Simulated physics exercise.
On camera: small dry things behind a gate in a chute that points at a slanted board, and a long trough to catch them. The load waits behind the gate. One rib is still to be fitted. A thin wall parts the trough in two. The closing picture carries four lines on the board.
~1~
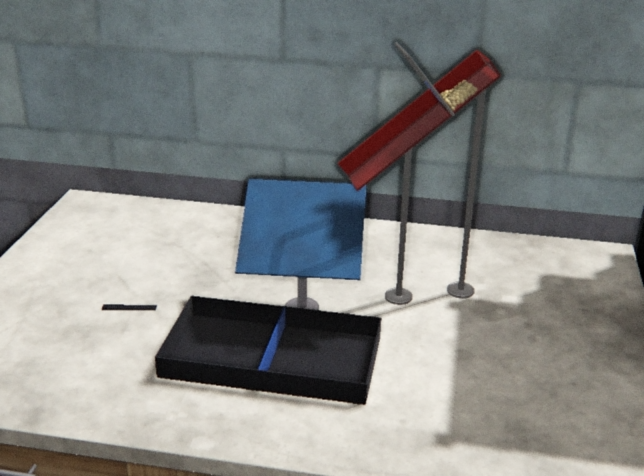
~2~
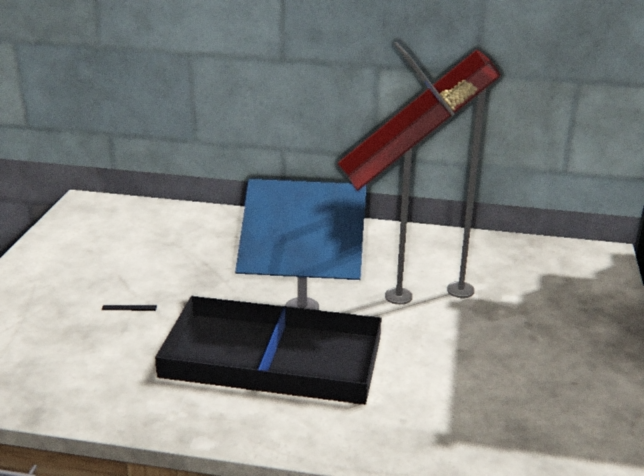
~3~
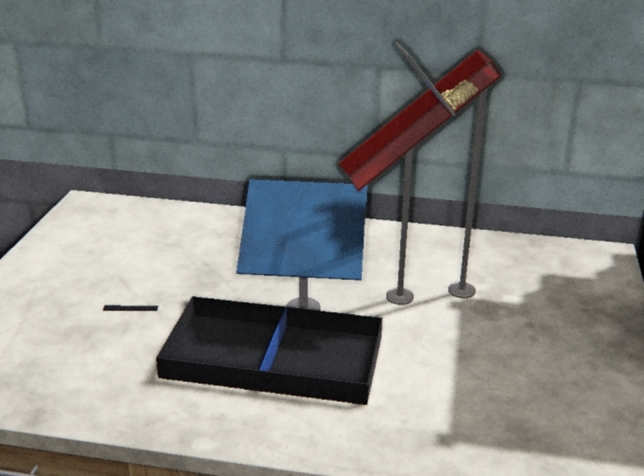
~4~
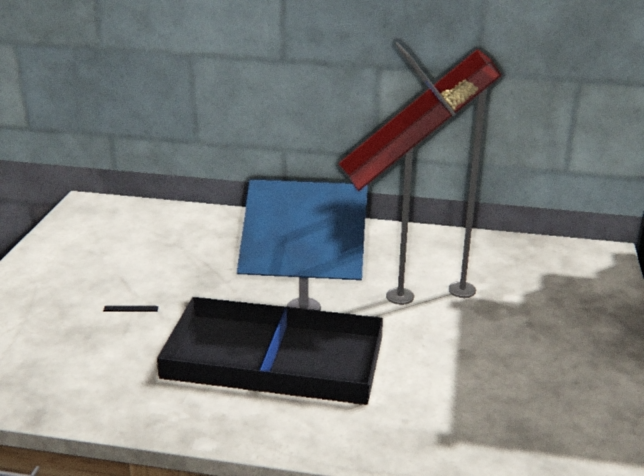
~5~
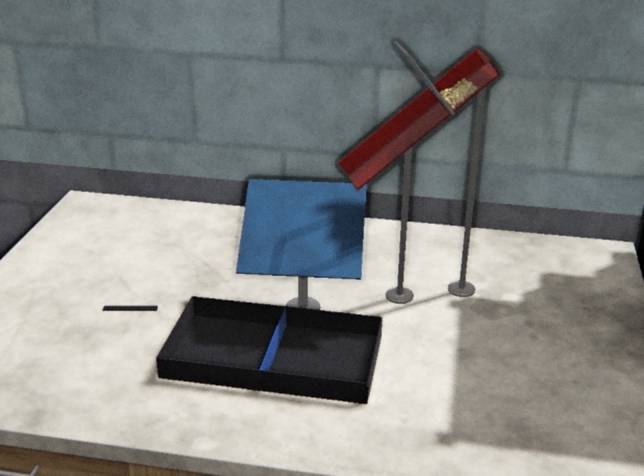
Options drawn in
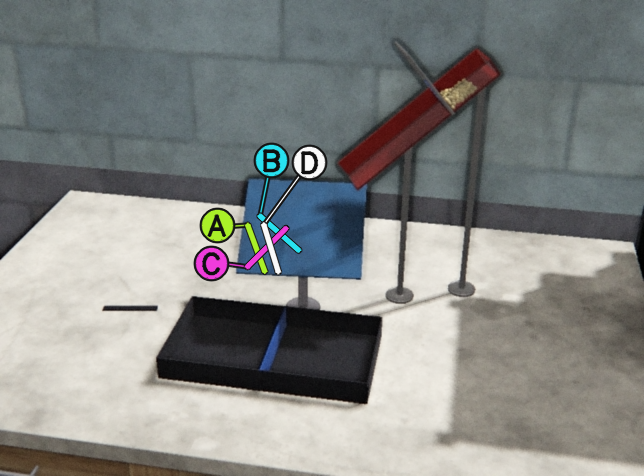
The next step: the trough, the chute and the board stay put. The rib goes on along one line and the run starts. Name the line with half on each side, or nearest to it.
Take A.
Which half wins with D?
More lands on the right.
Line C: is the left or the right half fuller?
Left.
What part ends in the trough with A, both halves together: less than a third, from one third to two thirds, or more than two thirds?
It is more than two thirds.
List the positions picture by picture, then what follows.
The first picture shows load behind the gate at (454, 97), soya beans; lip of the chute at (353, 184), sloping fairly steeply.
The second picture shows middle of the board at (303, 227), tilted fairly steeply; middle of its low edge at (298, 276); of its high edge at (307, 182).
The third picture shows front corners of the trough at (157, 358) and (368, 384); front end of its middle wall at (260, 371); gate still shut at (433, 89).
The fourth picture shows middle of the load at (454, 97); lip at (354, 184).
The fifth picture shows middle of the load at (454, 96); lip at (353, 183).
On the marked copy, line A from (247, 225) to (264, 271); line B from (260, 216) to (298, 250); line C from (286, 228) to (247, 266); line D from (263, 224) to (278, 271).
With A, of what is caught, about half in the left half, about half in the right.
With B, of what is caught, a small part in the left half, nearly all in the right.
With C, of what is caught, most in the left half, about a quarter in the right.
With D, of what is caught, a small part in the left half, most in the right.
